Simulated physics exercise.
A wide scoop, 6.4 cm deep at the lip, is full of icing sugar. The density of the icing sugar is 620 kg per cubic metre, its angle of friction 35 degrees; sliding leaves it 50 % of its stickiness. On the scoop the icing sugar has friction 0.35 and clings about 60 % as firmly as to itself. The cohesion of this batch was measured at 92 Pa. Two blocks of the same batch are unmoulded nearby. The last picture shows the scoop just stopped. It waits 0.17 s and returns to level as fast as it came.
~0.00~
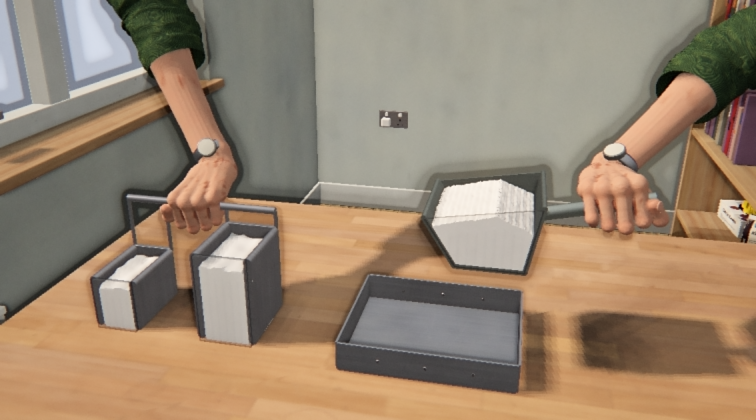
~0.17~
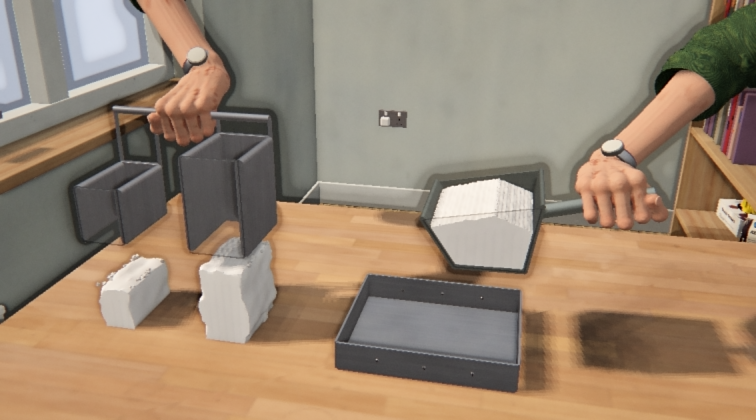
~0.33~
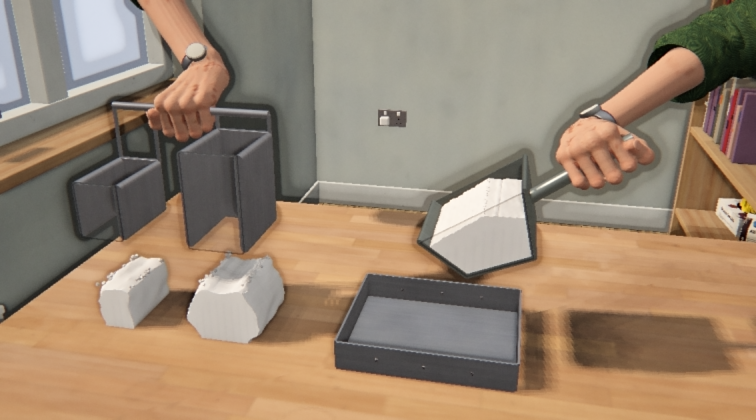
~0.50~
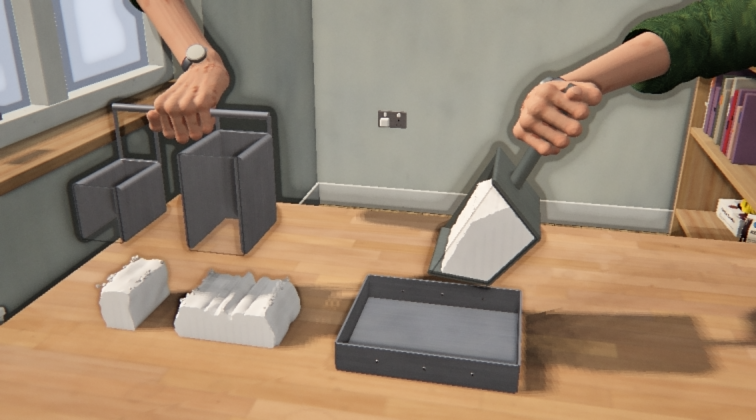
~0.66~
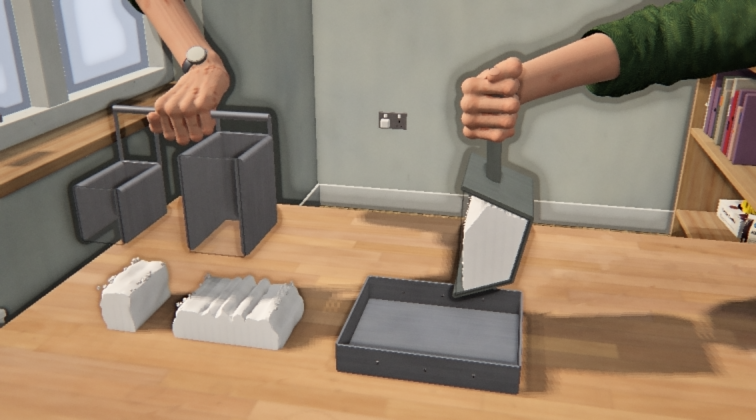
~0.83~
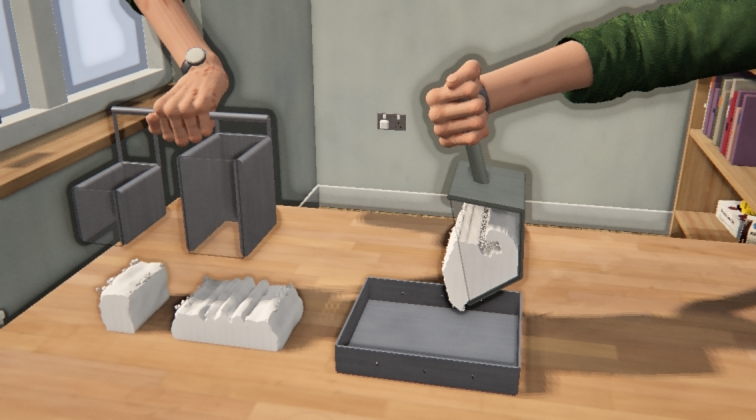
On a wooden table, one hand lifted two grey moulds off white powdery blocks and the taller block slumped, then another hand tilted a scoop of white powder steeply above a shallow tray.
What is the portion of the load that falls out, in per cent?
About 100 %.
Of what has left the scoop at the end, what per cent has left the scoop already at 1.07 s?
About 80 %.
After 1.07 s, the scoop is at 90 degrees and 75 % has left it.
After 1.35 s, the scoop is at 46 degrees and 100 % has left it.
After 1.64 s, the scoop is at 2 degrees and 100 % has left it.
After 1.93 s, the scoop is at 0 degrees and 100 % has left it.
After 2.04 s, the scoop is at 0 degrees and 100 % has left it.
